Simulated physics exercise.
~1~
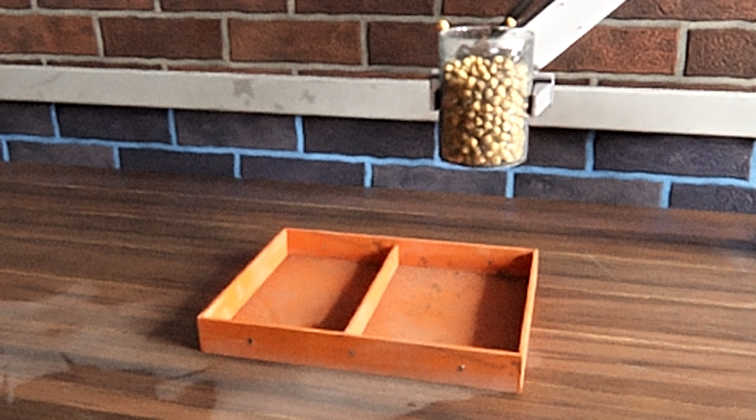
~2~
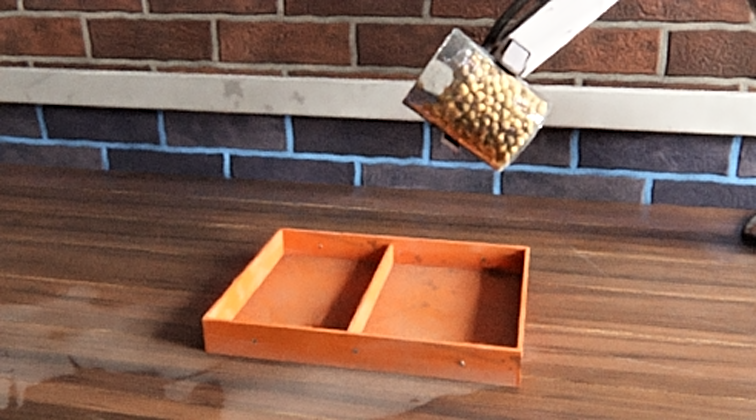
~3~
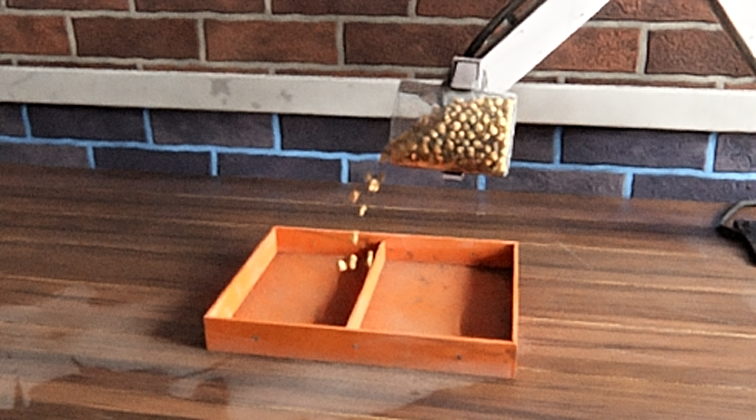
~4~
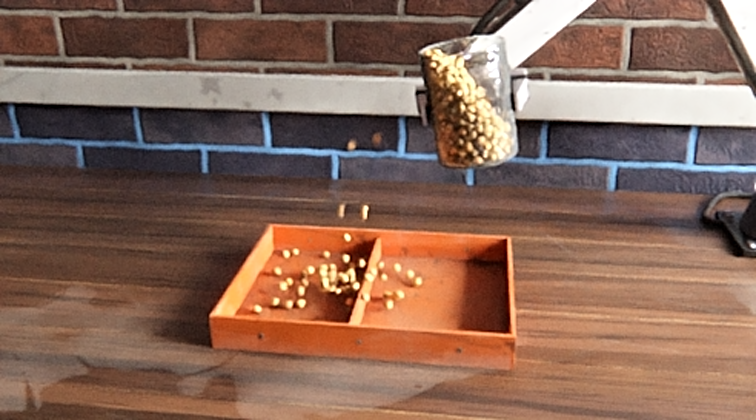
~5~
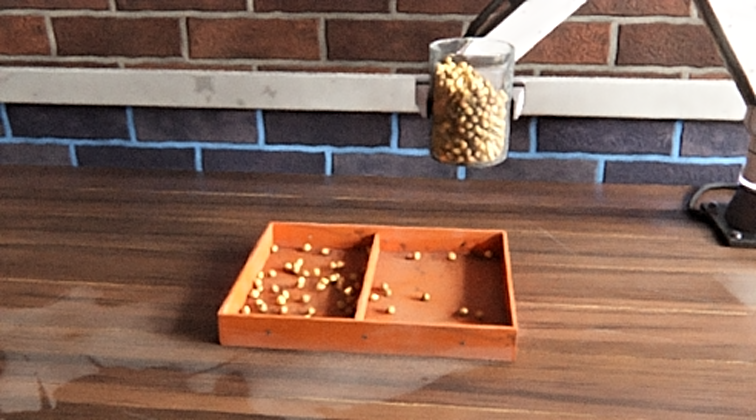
A pale robot arm holds a clear cup of dried chickpeas above an orange tray with two compartments, on a dark wood-grain table before a brick wall with a pale ledge, seen from the front and slightly above. The arm tips the cup to the left until it lies on its side, and a thin stream of chickpeas falls toward the dividing wall. It then swings the cup back upright as the last few drop. Finally, the cup hangs level and still mostly full, with chickpeas scattered through the left compartment and fewer in the right.
